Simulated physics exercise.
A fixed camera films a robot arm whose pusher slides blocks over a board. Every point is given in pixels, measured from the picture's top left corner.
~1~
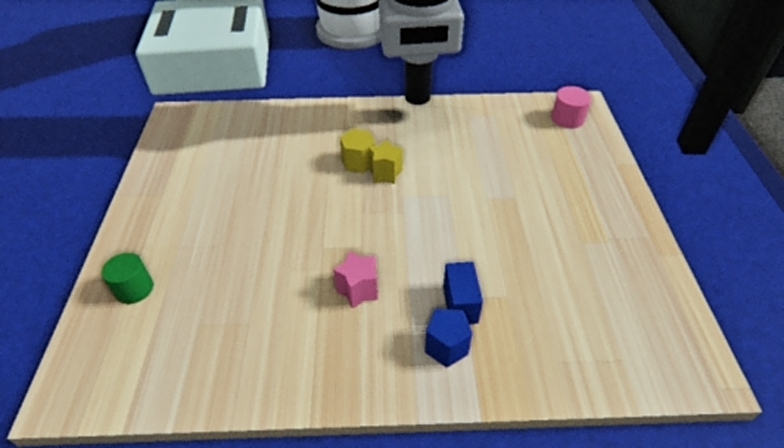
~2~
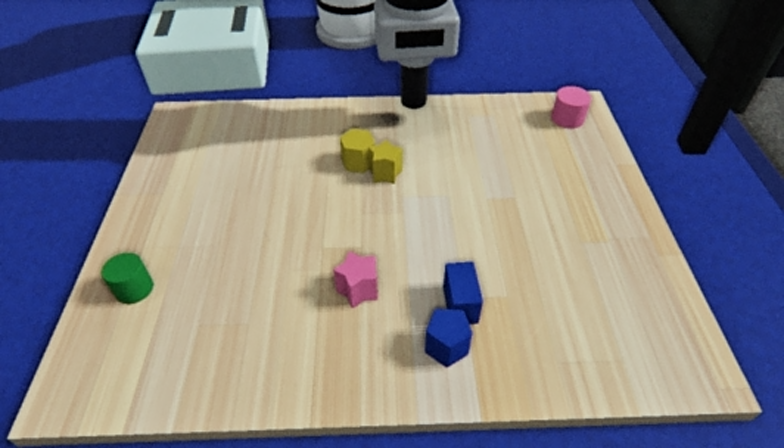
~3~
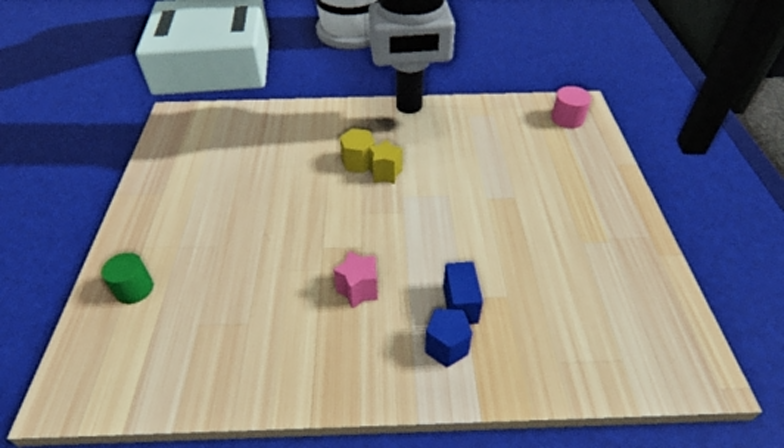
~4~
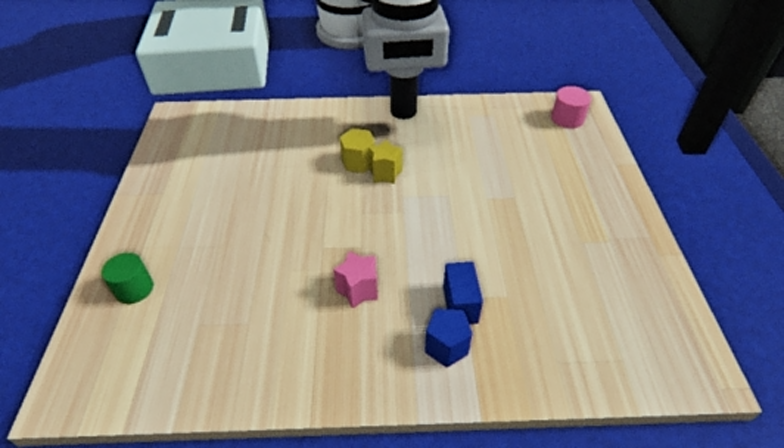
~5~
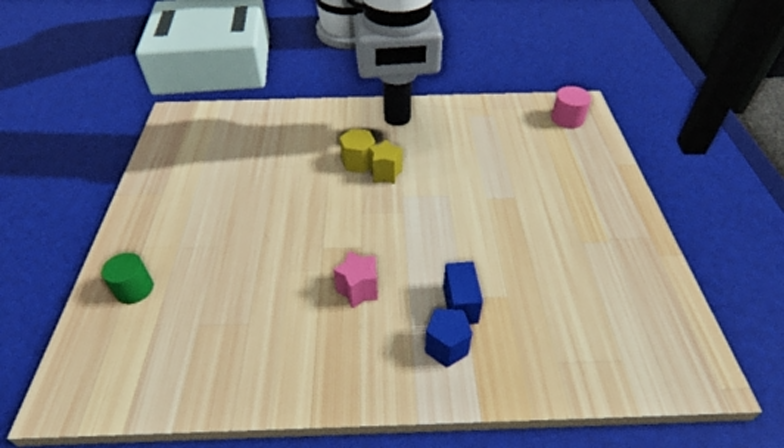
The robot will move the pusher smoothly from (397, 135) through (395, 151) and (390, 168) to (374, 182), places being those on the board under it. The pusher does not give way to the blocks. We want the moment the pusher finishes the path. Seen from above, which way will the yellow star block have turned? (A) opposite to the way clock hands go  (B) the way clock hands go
A: Opposite to the way clock hands go.
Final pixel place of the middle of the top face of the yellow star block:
Its top middle: (363, 177).
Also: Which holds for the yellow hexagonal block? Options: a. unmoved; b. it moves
The one that fits is a, unmoved.
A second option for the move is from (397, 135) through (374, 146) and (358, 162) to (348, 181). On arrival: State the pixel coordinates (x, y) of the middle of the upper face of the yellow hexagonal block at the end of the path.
The middle of its upper face will lie at (320, 171).
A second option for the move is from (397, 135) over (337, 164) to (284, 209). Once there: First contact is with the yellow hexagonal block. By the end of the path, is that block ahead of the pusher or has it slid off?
The pusher has lost it.
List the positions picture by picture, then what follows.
The first frame shows pusher's lower end at (418, 98); yellow hexagonal block at (357, 139); yellow star block at (385, 151).
The second frame shows pusher at (414, 102); blocks still.
The third frame shows pusher at (409, 107); blocks still.
The fourth frame shows pusher at (404, 112); blocks still.
The fifth frame shows pusher at (397, 118); yellow hexagonal block at (357, 139); yellow star block at (385, 151).
On the path given first. Halfway along, pusher at (393, 143); yellow star block at (383, 154), turned 15° anticlockwise.
At the end, pusher at (373, 165); yellow hexagonal block still; yellow star block at (363, 177), turned 20° anticlockwise.
